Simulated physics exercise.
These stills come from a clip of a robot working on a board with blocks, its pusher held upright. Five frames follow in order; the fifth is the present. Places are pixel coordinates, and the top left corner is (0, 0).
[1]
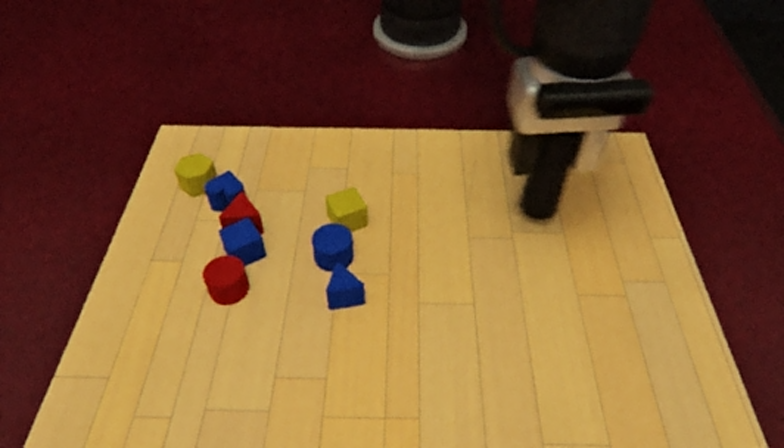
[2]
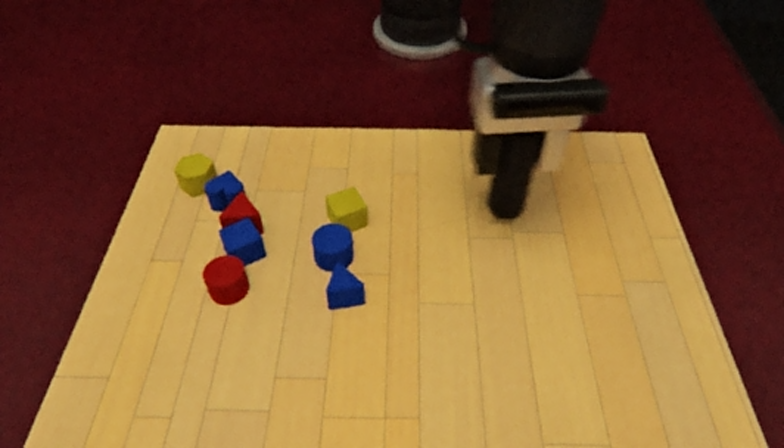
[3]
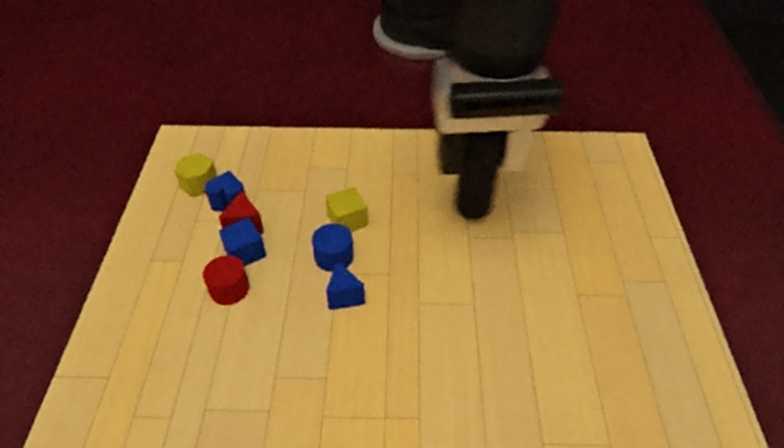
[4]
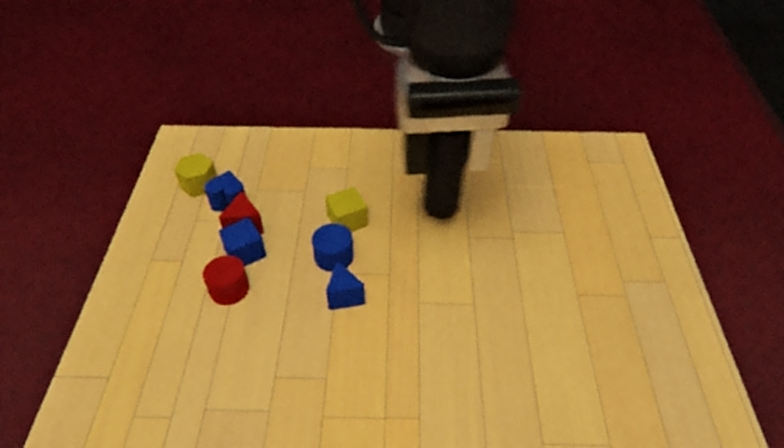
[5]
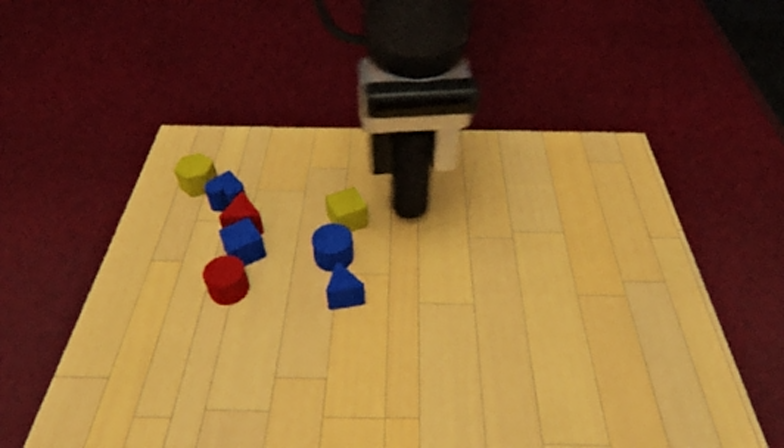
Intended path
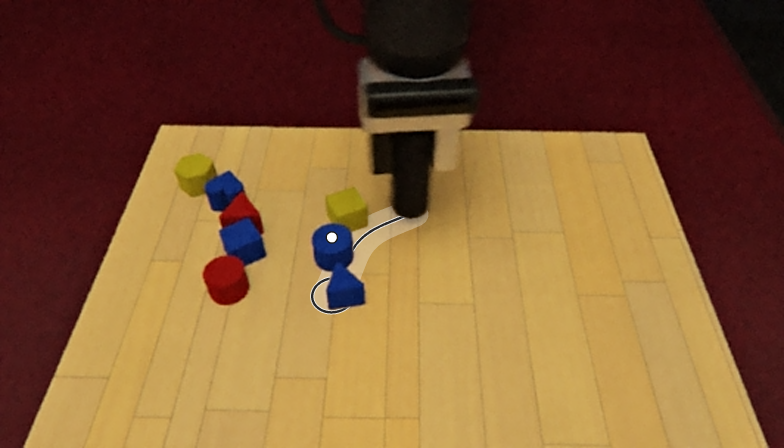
On a pale wooden board set against a dark red surface, red, blue and yellow blocks sit scattered toward the left while a black robot arm points down near the upper right. The arm slides steadily left along the board's far side, drawing near the yellow block, and the blocks stay still.
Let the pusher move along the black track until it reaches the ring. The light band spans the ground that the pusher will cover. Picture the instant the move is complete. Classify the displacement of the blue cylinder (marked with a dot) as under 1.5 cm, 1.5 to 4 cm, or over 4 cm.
Its displacement is above 4 cm.
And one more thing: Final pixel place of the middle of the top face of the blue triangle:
My prediction: (338, 303).
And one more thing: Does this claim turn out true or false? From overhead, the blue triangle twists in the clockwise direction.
It is false.
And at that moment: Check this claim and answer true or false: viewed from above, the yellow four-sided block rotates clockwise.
The claim holds.
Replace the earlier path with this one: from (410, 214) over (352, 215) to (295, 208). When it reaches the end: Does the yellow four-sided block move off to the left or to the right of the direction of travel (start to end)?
Left side.
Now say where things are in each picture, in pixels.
The first picture shows tip of the pusher at (539, 206), middles of tops, blue four-sided block at (240, 233), blue cylinder at (332, 237), blue triangle at (343, 279), yellow four-sided block at (346, 201).
The second picture shows pusher at (506, 206), nothing pushed.
The third picture shows pusher at (473, 206), nothing pushed.
The fourth picture shows pusher at (441, 206), nothing pushed.
The fifth picture shows pusher at (410, 205), blue four-sided block at (240, 233), blue cylinder at (332, 237), blue triangle at (343, 279), yellow four-sided block at (346, 201).
The line goes from (410, 214) over (373, 230) and (348, 259) to (333, 295); the dot is on the blue cylinder.
The first path, step by step. One third of the way, pusher at (372, 222); yellow four-sided block at (336, 202), turned 25° clockwise.
Two thirds of the way, pusher at (347, 250); blue cylinder at (309, 255); yellow four-sided block at (330, 204), turned 50° clockwise.
At the end, pusher at (332, 287); blue four-sided block unmoved; blue cylinder at (289, 271); blue triangle at (338, 303), turned 65° anticlockwise; yellow four-sided block at (330, 204), turned 50° clockwise.
